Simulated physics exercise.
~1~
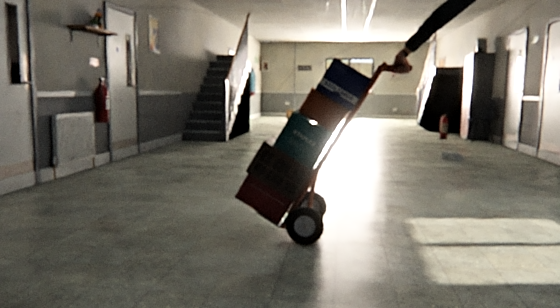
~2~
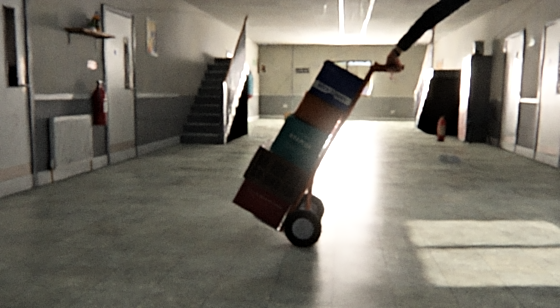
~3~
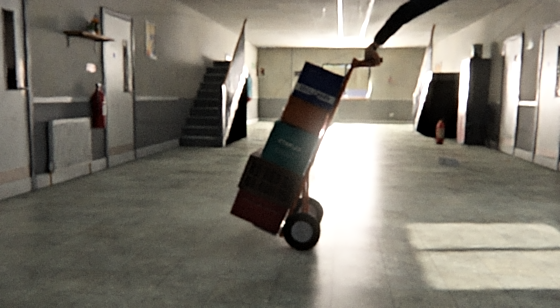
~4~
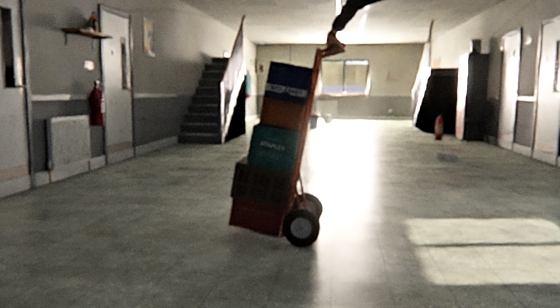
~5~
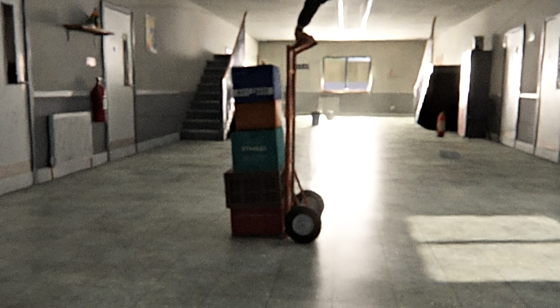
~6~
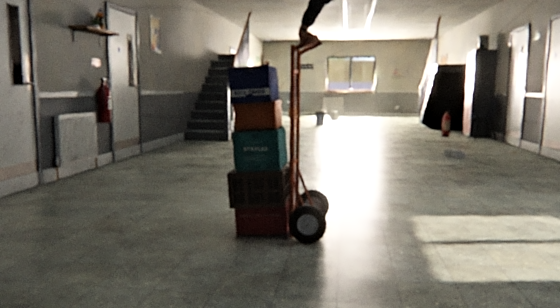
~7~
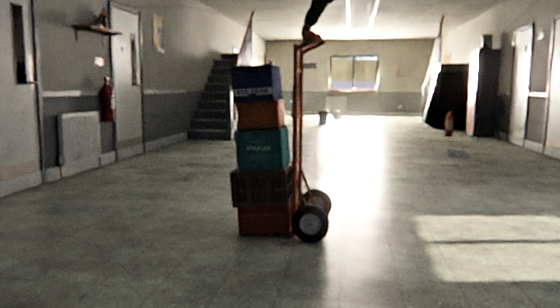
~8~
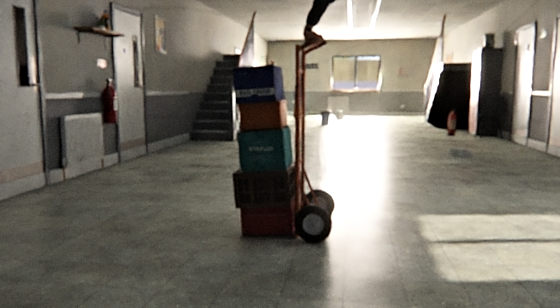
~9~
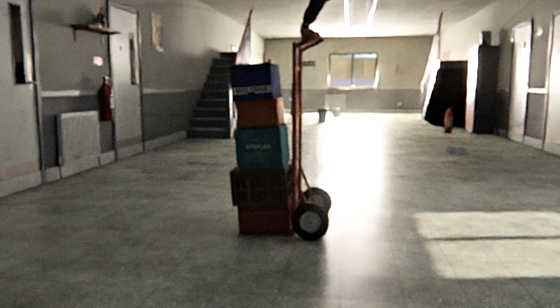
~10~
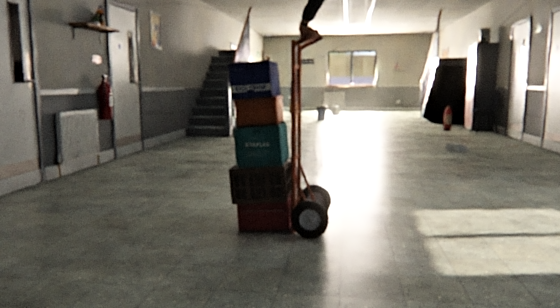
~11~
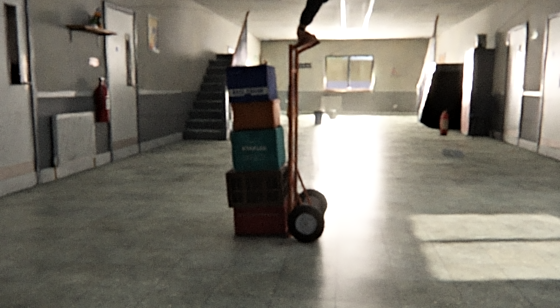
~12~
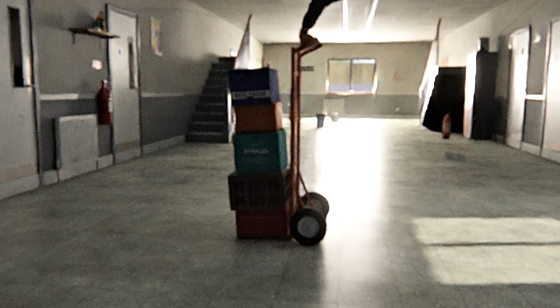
A red sack truck stacked with five boxes and crates leans back to the right in the middle of a wide, dim corridor, seen from the side by a slightly swaying camera. A dark-sleeved arm reaches in from the upper right to grip its handle. From the top sit a blue box, an orange tote, a turquoise parcel, a brown crate and a red toolbox, with stairs and doors behind. The hand swings the truck upright, faster and faster, until it stops abruptly. The stack stays together and stands straight, the hand still on the handle.
